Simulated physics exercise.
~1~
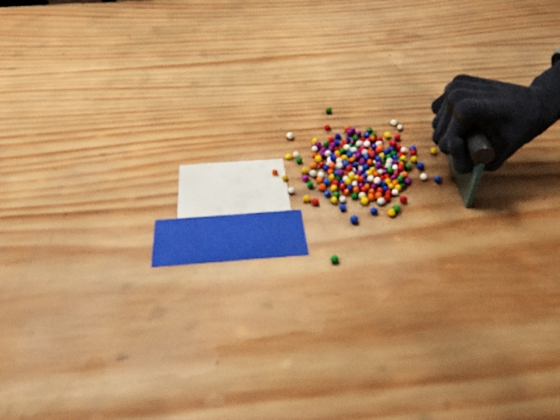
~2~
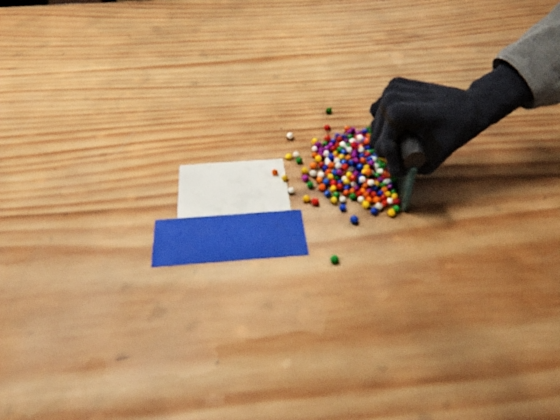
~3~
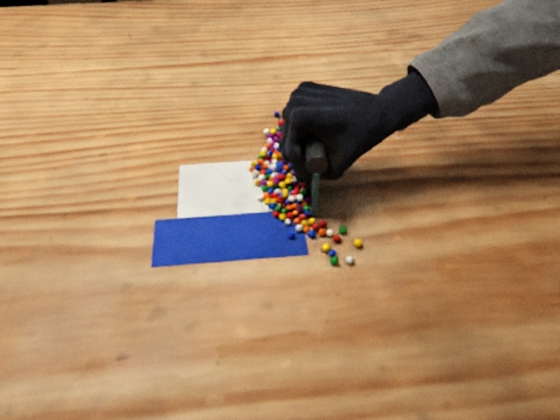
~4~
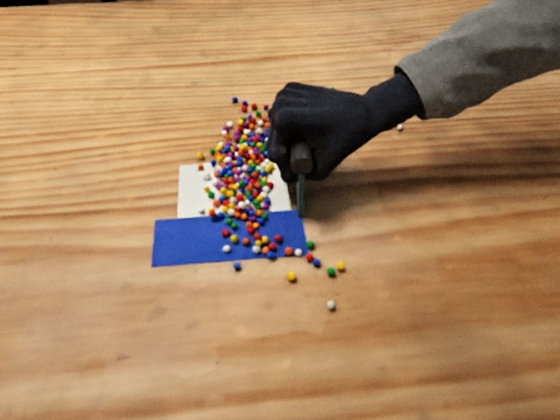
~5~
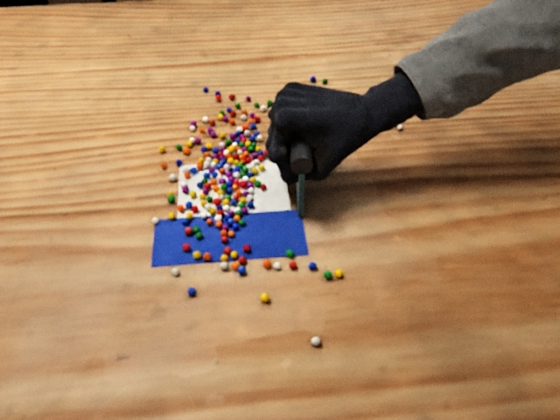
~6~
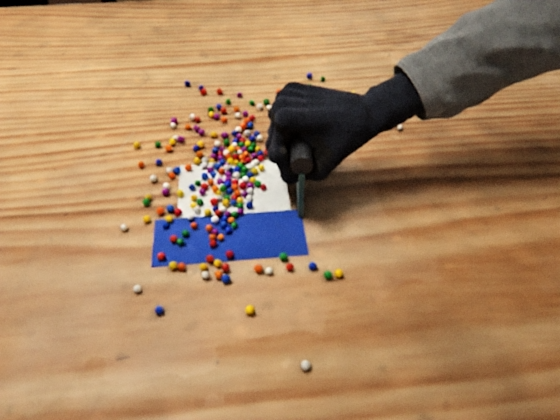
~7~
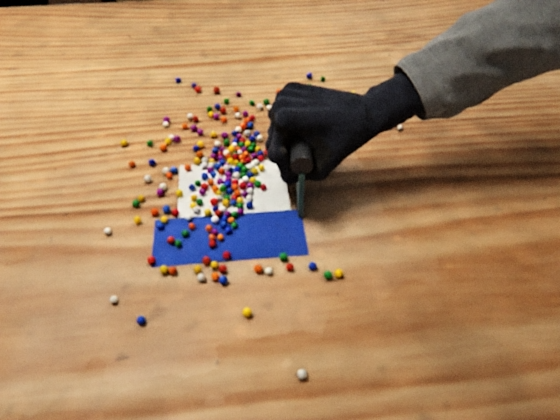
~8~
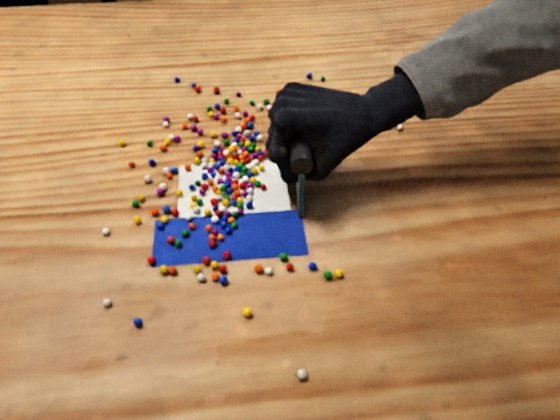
The clip shows a black-gloved hand using a scraper to push a pile of colourful beads left across a wooden surface toward white and blue sheets. The hand stops, and the beads spread farther left, ending scattered over both sheets and the surrounding wood.
